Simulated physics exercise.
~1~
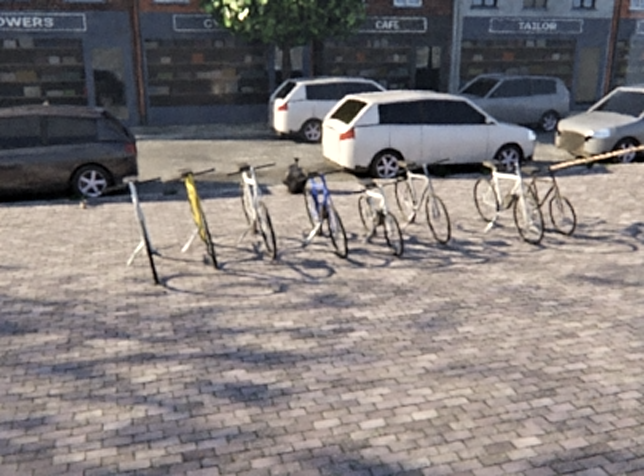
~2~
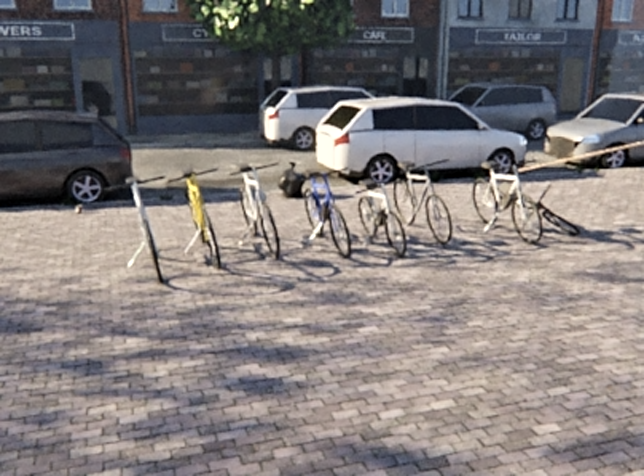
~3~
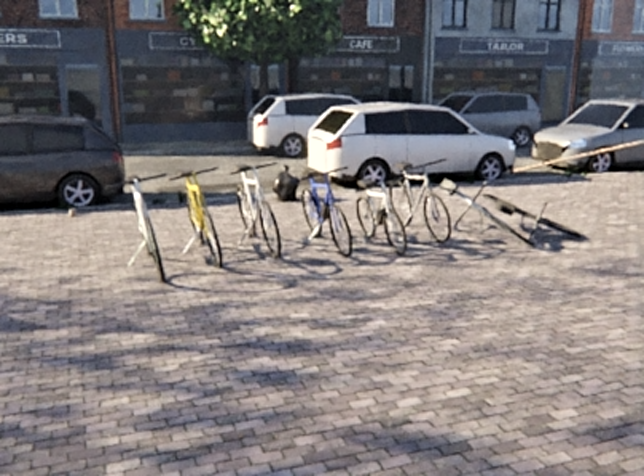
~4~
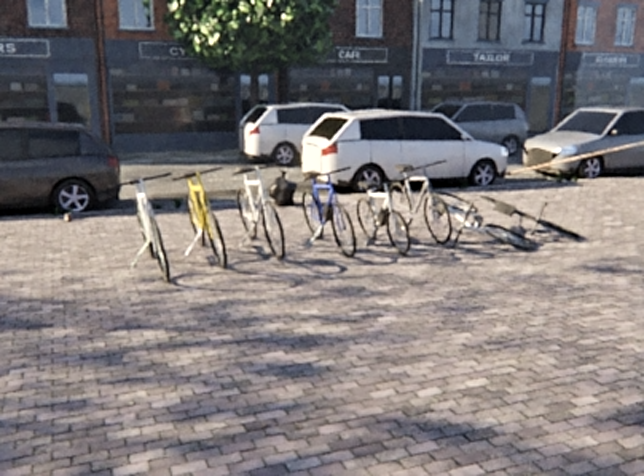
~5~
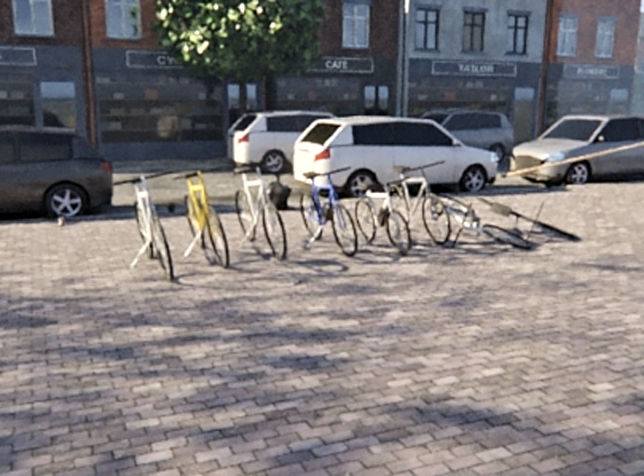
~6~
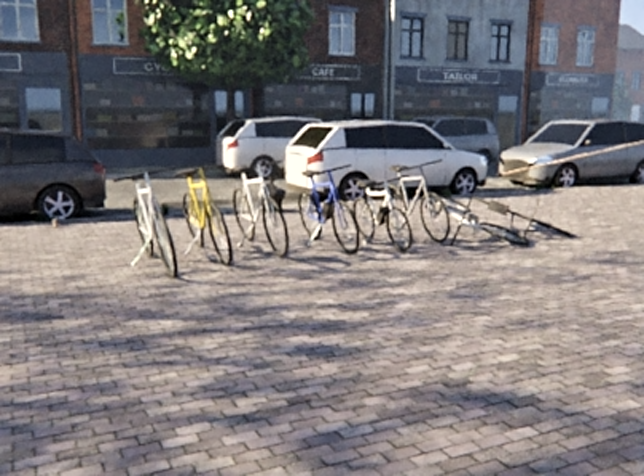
The bicycle at the right end of a row of eight toppled over on the brick paving, and the white one beside it went down too, while the other six, including the blue and yellow ones, stayed standing.
